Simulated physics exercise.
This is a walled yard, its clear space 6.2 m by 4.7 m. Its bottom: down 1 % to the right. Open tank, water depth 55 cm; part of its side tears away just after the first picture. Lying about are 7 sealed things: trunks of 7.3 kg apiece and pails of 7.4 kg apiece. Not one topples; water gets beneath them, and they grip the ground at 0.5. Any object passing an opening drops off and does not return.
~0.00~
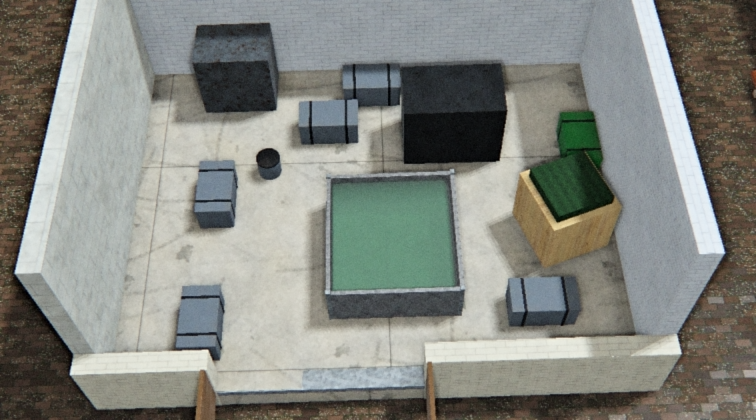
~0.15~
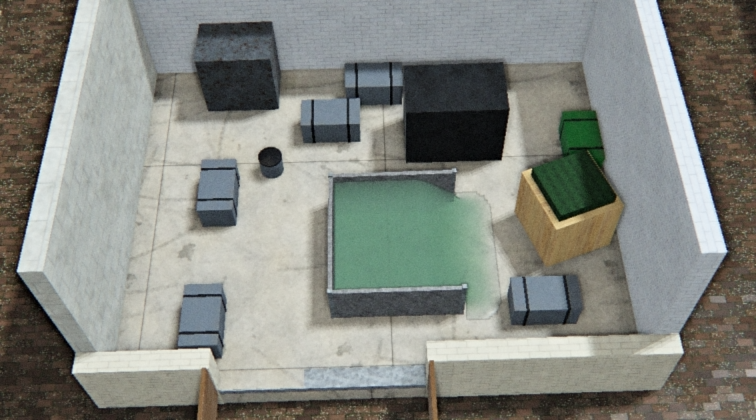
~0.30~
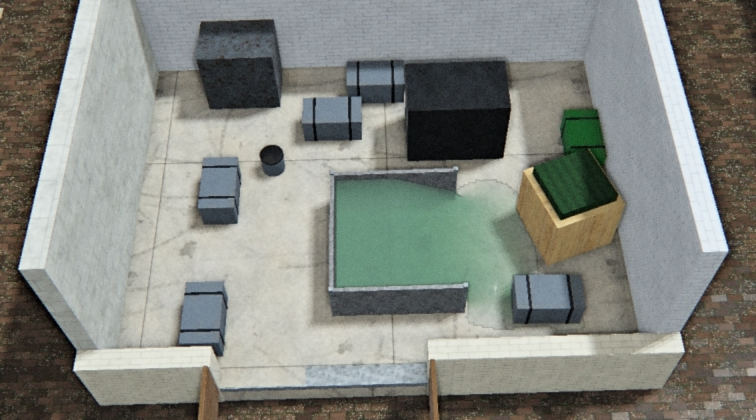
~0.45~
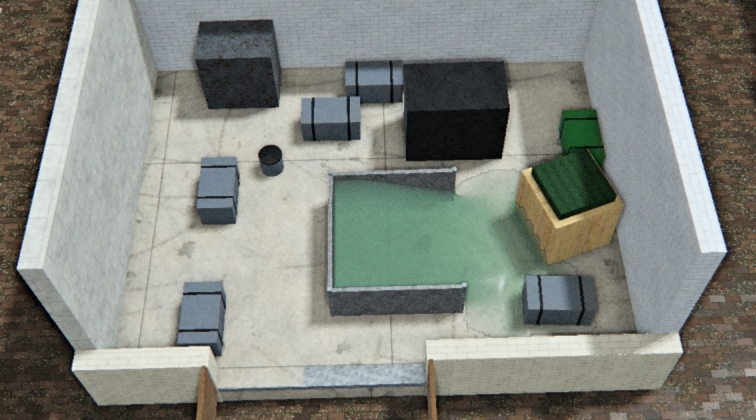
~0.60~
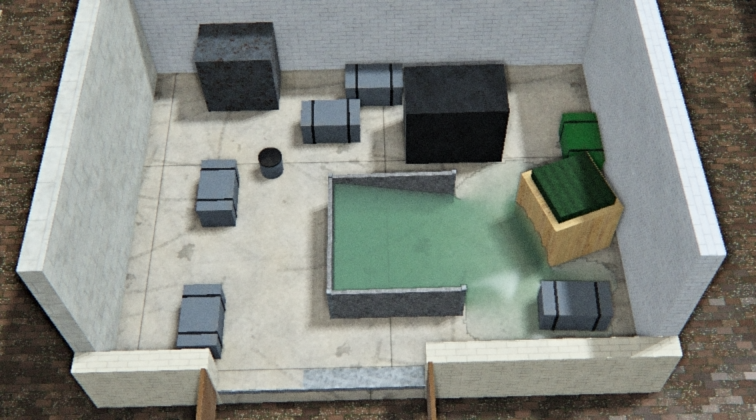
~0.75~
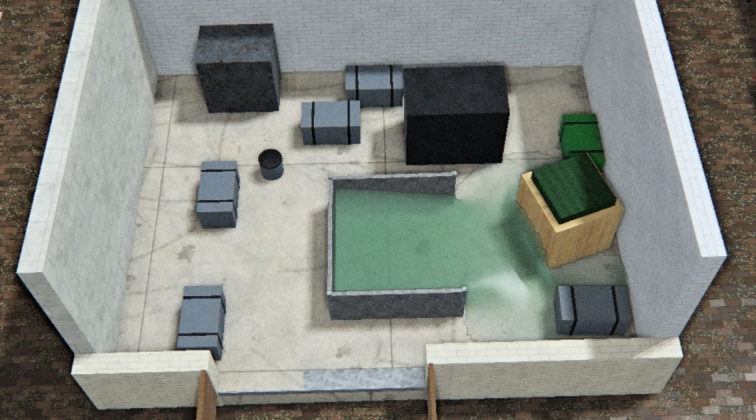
The clip shows a walled yard with scattered trunks and a tank of greenish water whose right side opens, letting water spread across the floor, after which the nearby gray trunk at lower right slides a short way right.
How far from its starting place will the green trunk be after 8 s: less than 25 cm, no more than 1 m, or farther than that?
Displacement: Large.
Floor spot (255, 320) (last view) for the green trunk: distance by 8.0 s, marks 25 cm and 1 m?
From that spot, it is pushed a bit.
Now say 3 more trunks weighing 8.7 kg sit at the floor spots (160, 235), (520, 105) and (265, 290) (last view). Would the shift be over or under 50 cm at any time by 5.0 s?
Going through them in the order asked, they come out shy of the mark, clear of the mark and shy of the mark.
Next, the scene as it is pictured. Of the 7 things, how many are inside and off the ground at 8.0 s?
I get 6.
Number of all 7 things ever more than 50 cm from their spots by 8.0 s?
I count 5.
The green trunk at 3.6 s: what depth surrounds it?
I'd say around 10 cm.
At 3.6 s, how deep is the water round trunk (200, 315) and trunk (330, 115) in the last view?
0 and 0 cm.
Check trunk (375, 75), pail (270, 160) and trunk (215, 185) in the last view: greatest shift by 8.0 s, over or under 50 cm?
Beyond the limit, then within the limit, then within the limit.
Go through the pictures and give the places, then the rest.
The green trunk at (581, 135), on the bottom; water covers 2.3 m2; 0 of 7 have shifted, in the first frame.
The green trunk at (583, 134), on the bottom; water covers 3.1 m2; 0 of 7 have shifted, in the second frame.
The green trunk at (585, 133) rests on the ground; water covers 4.0 m2; 0 of 7 have shifted, in the third frame.
The green trunk at (584, 133), on the bottom; water covers 4.8 m2; 1 of 7 have shifted, in the fourth frame.
The green trunk at (583, 136), on the bottom; water covers 5.7 m2; 1 of 7 have shifted, in the fifth frame.
The green trunk at (584, 137), on the bottom; water covers 6.5 m2; 1 of 7 have shifted, in the sixth frame.
After 1.6 s the green trunk is near (589, 133), 0.1 m from its start, afloat; 0 of 7 are out; 2 afloat.
After 3.6 s the green trunk is near (564, 99), 0.6 m from its start, afloat; 0 of 7 are out; 2 afloat.
After 5.6 s the green trunk is near (484, 80), 1.6 m from its start, afloat; 0 of 7 are out; 4 afloat.
After 8.0 s the green trunk is near (388, 71), 2.8 m from its start, afloat; 0 of 7 are out; 6 afloat.
